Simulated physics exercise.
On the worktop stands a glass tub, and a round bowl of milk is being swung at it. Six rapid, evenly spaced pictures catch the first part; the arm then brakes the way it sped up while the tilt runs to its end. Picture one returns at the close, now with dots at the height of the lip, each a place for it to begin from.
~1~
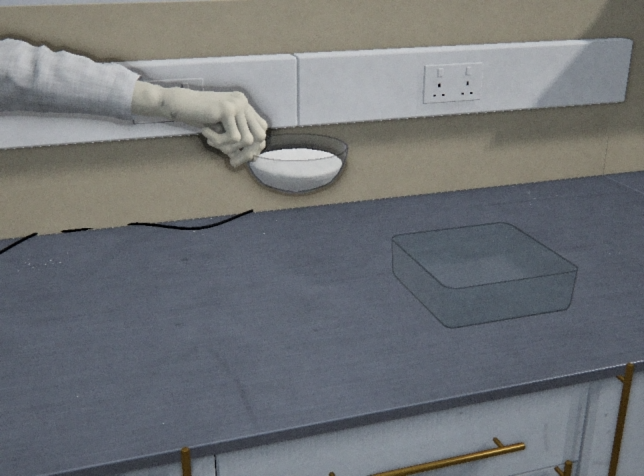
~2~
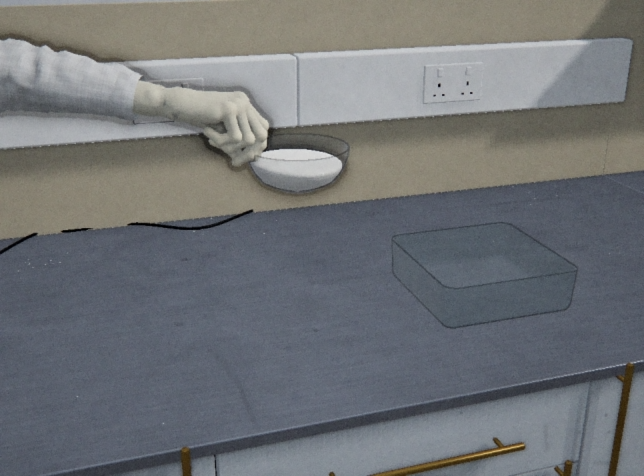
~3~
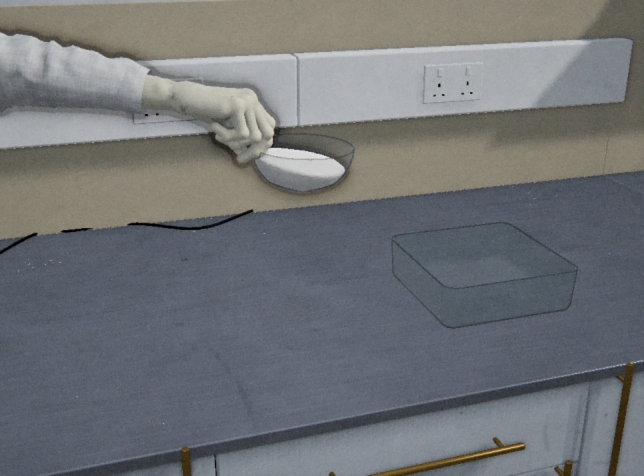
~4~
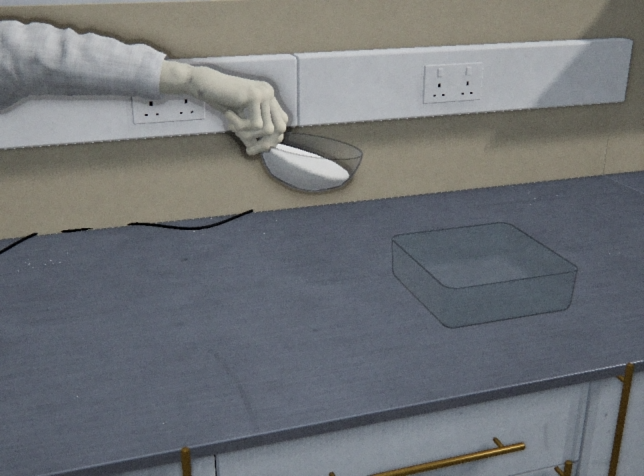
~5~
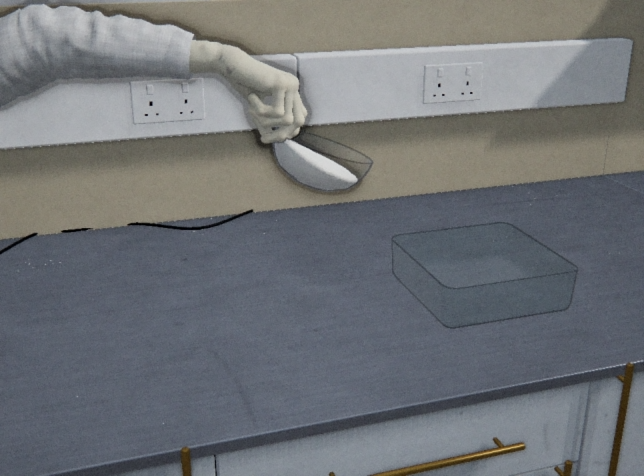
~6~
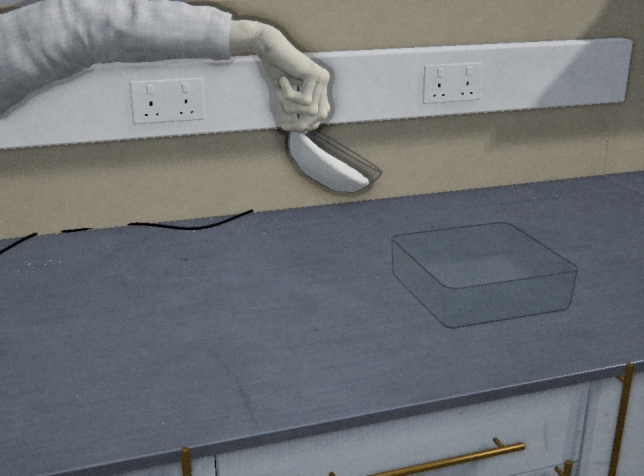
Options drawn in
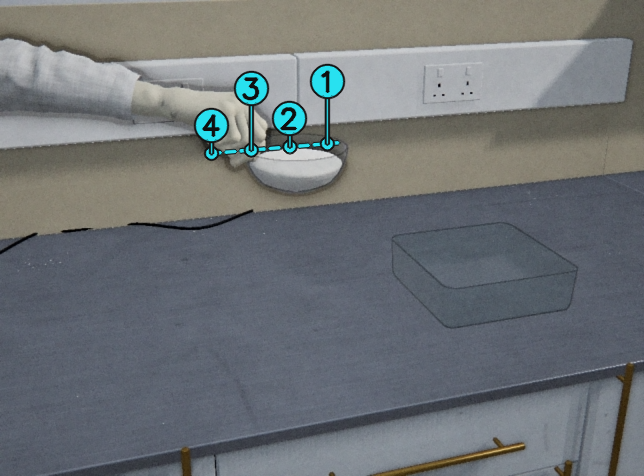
At a grey worktop with a clear, square-cornered tub on it, a hand held up a round bowl of something white, then moved it slightly right while tilting it steadily toward the tub.
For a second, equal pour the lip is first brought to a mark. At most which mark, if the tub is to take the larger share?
That is place 2.
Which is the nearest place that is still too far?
3.
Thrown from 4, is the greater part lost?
Yes.
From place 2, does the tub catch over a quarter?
Yes, it does.
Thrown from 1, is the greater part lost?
No.
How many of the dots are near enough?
Two.
On the marked copy, 1 at (327, 143); 2 at (289, 146); 3 at (251, 150); 4 at (211, 153).
If 1 is chosen, about 62 % lands in the tub, 5 % falls short and 33 % goes beside or beyond.
If 2 is chosen, about 69 % lands in the tub, 7 % falls short and 24 % goes beside or beyond.
If 3 is chosen, about 6 % lands in the tub, 89 % falls short and 5 % goes beside or beyond.
If 4 is chosen, about 0 % lands in the tub, 100 % falls short.
